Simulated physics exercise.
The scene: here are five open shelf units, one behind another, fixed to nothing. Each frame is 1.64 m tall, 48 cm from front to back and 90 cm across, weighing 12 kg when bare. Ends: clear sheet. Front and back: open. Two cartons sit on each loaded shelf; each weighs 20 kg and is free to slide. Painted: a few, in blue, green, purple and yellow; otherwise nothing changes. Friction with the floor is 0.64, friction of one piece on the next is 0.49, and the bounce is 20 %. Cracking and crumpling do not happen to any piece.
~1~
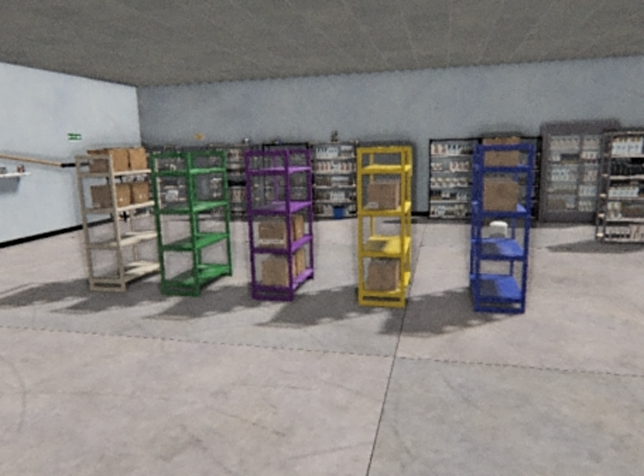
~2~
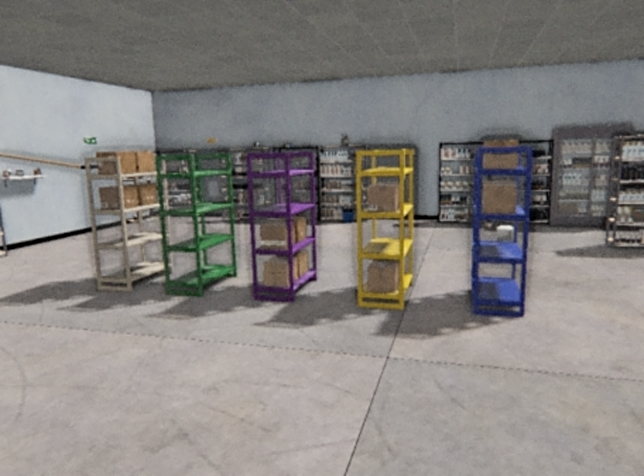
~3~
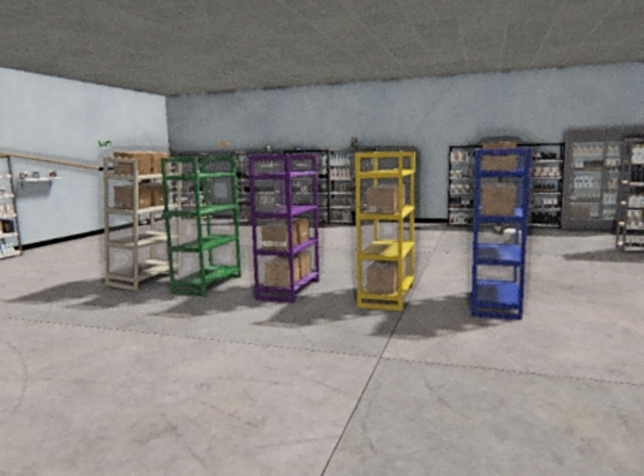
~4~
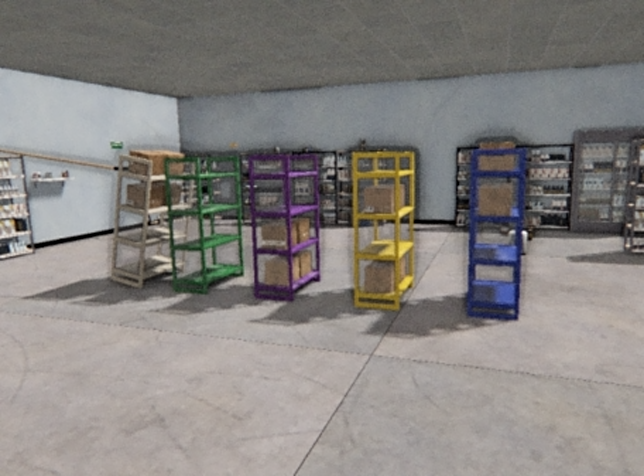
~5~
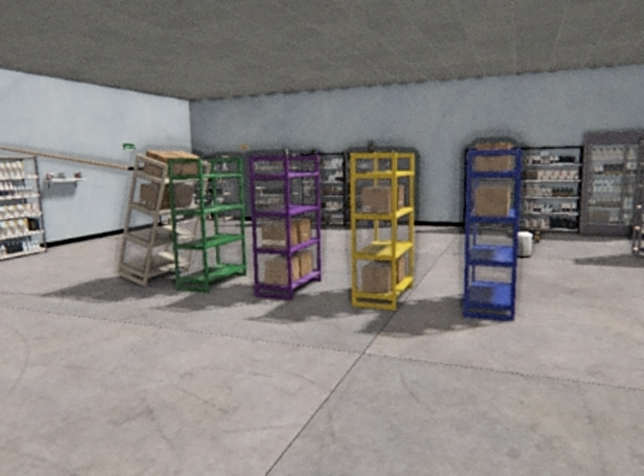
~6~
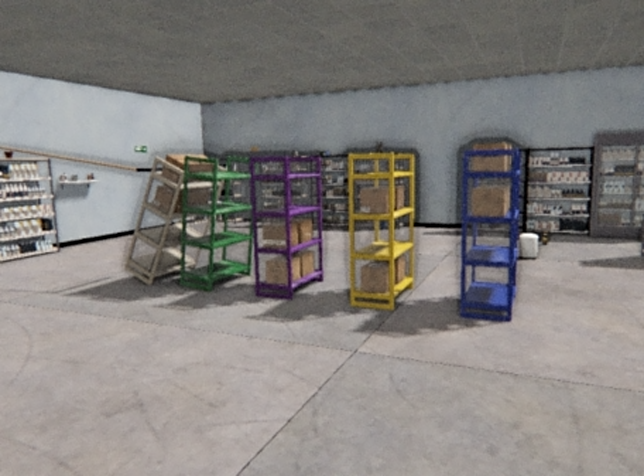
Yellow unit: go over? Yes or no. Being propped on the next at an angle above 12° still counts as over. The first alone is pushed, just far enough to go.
No.
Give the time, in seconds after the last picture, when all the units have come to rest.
Roughly 3.5 seconds.
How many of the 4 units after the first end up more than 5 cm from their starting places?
Total tallied: 2.
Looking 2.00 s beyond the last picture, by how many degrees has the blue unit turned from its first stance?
Angle at that time, about 0 degrees.
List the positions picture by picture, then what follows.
In the first picture (places mark the middle of the side facing us; the camera moves round a little), pole end (62, 166) 14 cm from the first unit; yellow unit (381, 229); purple unit (269, 228); blue unit (503, 231); the rest undisturbed.
Pole end (82, 167) pushing; yellow unit (380, 231), in the second picture.
Pole end (100, 169) pushing; yellow unit (379, 233); the rest undisturbed, in the third picture.
Pole end (115, 169) pushing; yellow unit (376, 232); the rest undisturbed, in the fourth picture.
Pole end (129, 169) pushing; yellow unit (373, 233); the rest undisturbed, in the fifth picture.
Pole end (137, 170) stopped; yellow unit (371, 233); green unit (235, 223) leaning 7°; blue unit (488, 237); one has shifted, in the sixth picture.
Then, 0.54 s after the last picture, 4 cartons spilt or dropped; 1 of the 4 other units over; yellow unit unmoved; green unit leaning 29°.
Then, 2.00 s after the last picture, 4 cartons spilt or dropped; 2 of the 4 other units over; yellow unit unmoved; green unit leaning 43°.
At rest, 6 cartons spilt or dropped; 2 of the 4 other units over; yellow unit unmoved; green unit leaning 43°; purple unit leaning 27°. Two left standing. As the last picture would show them, middles, yellow unit near (383, 227), green unit near (259, 228).
